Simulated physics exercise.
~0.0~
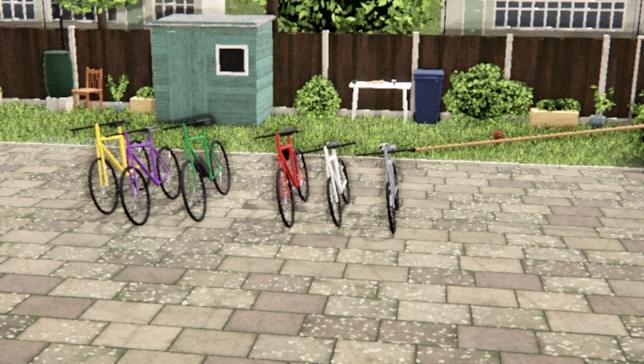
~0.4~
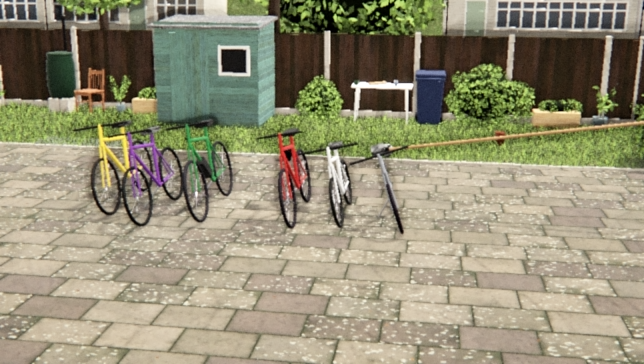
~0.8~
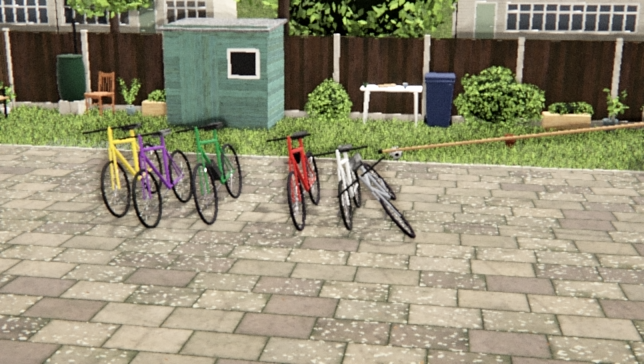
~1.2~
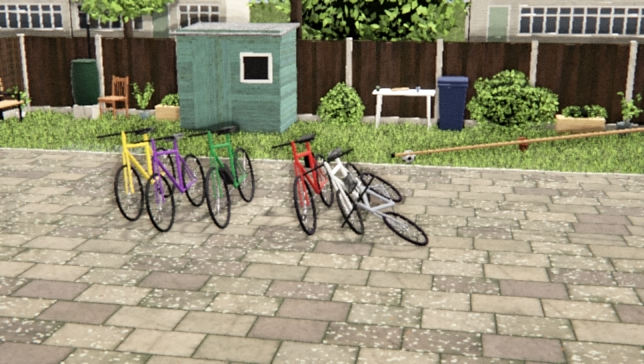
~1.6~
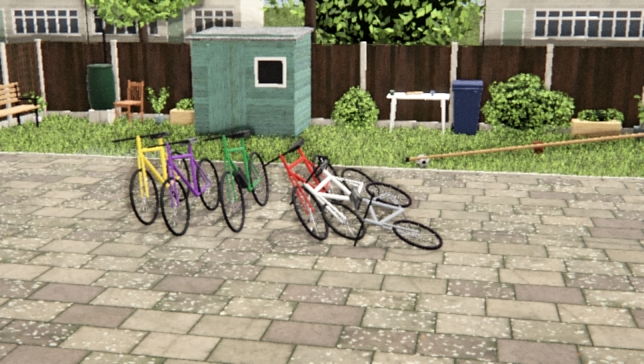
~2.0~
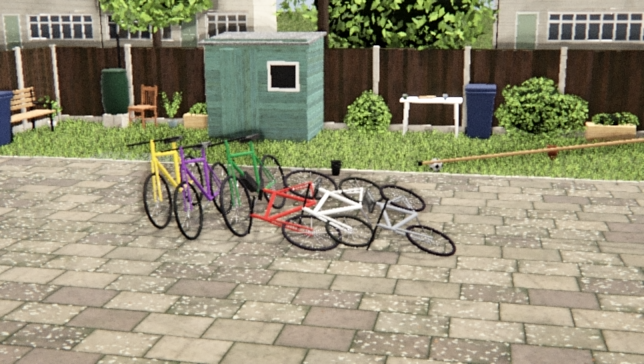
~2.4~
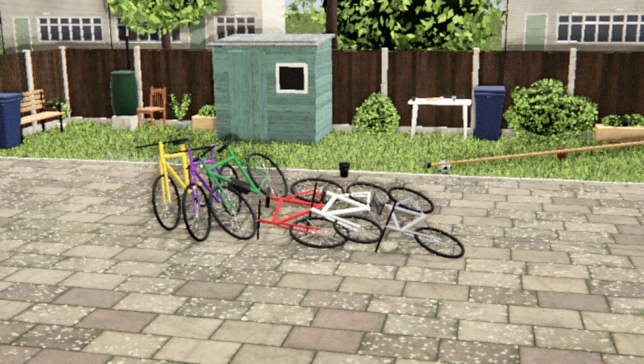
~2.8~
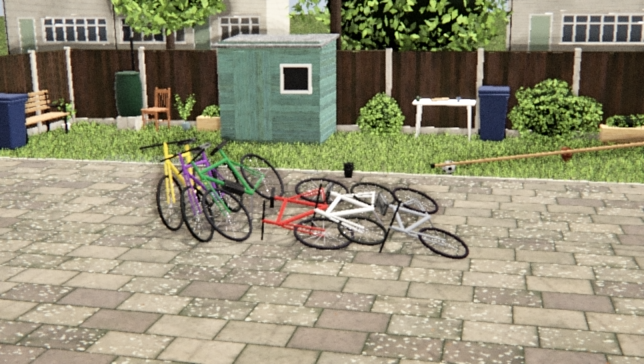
A long wooden pole reaches in from the right over a paved yard, seen from slightly above, toward a row of six bicycles, yellow, purple, green, red, white and grey. Behind them are grass, a green shed and a brown fence. The grey bicycle at the right end tips leftward, its wheels sliding out to the right, and the white one goes over after it. The red bicycle then drops flat among them, and the green one tilts against the purple. The yellow and purple bicycles stay standing, with green leaning steeply on them.
